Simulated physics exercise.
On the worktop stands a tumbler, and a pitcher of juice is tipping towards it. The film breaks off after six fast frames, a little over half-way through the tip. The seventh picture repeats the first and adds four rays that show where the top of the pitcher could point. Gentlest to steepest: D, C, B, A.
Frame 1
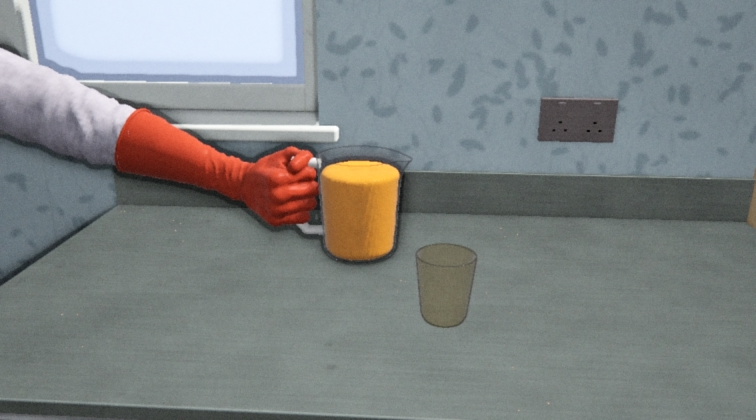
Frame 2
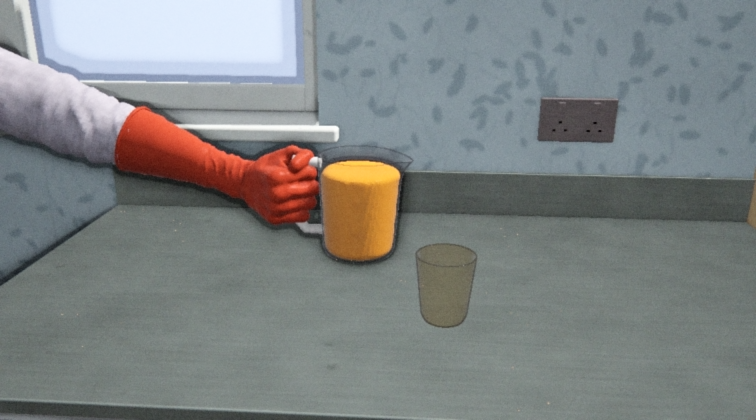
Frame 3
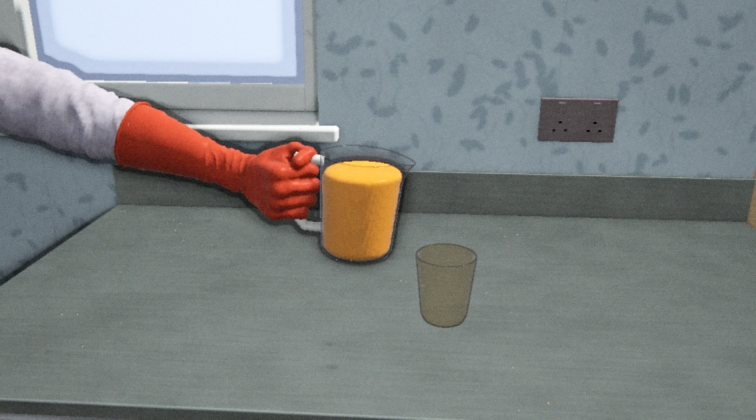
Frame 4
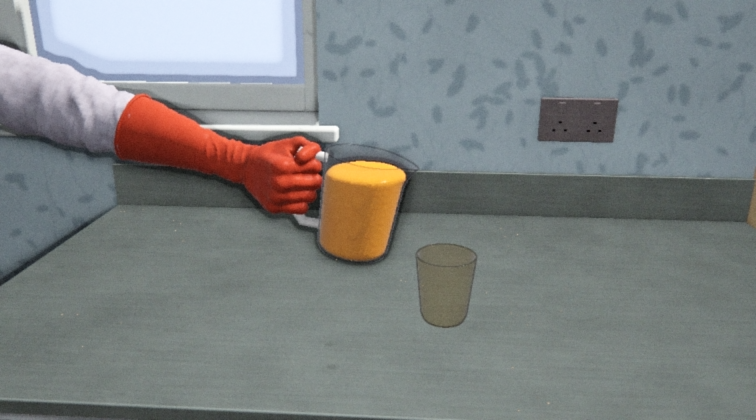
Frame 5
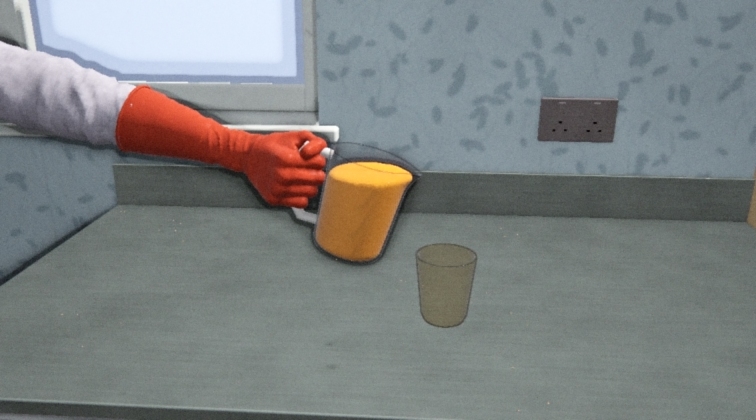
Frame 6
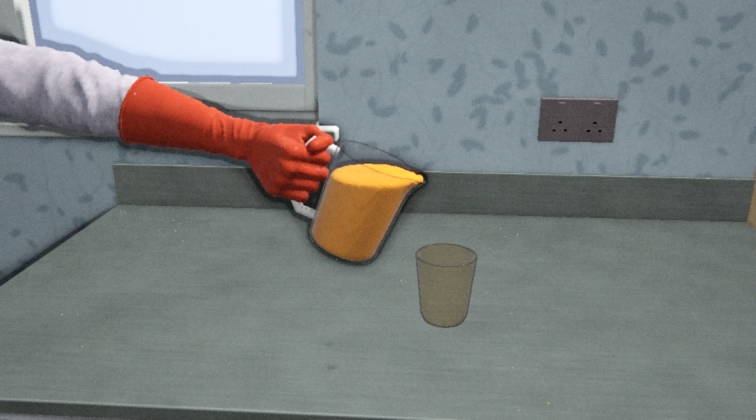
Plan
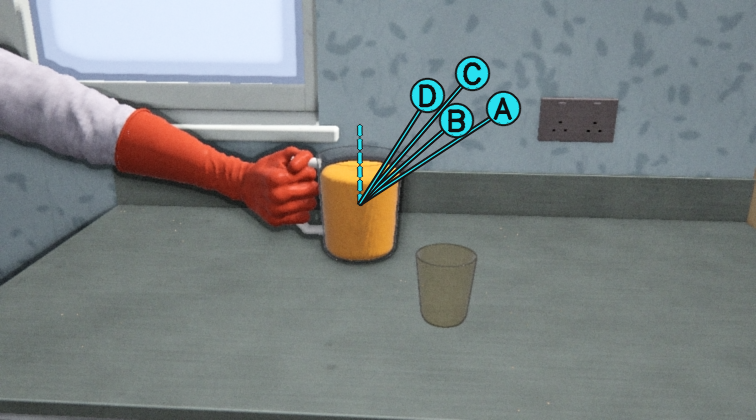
We see a red-gloved hand holding a clear pitcher of orange juice upright on a grey worktop, left of an empty-looking tumbler. The hand then gradually tilts the pitcher rightward, and the juice shifts up to its lip.
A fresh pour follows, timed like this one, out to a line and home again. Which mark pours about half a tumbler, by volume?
Tilt B.
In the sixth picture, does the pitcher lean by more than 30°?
No, it does not.
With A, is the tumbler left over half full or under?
Over.
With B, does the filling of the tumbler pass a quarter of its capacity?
Yes, it does.
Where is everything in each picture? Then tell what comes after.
Upright, lip at (411, 159); rim of the tumbler round (446, 254); nothing has left yet, in the first frame.
Upright, lip at (412, 160); nothing has left yet, in the second frame.
Tipped about 4°, lip at (414, 163); nothing has left yet, in the third frame.
Tipped about 9°, lip at (418, 168); nothing has left yet, in the fourth frame.
Tipped about 16°, lip at (421, 174); nothing has left yet, in the fifth frame.
Tipped about 22°, lip at (424, 181); nothing has left yet, in the sixth frame.
On the marked copy, A at (490, 118); B at (443, 130); C at (461, 86); D at (419, 110).
Choosing A, the tumbler ends with about 74 % of what it can hold.
Choosing B, the tumbler ends with about 54 % of what it can hold.
Choosing C, the tumbler ends with about 34 % of what it can hold.
Choosing D, the tumbler ends with about 18 % of what it can hold.
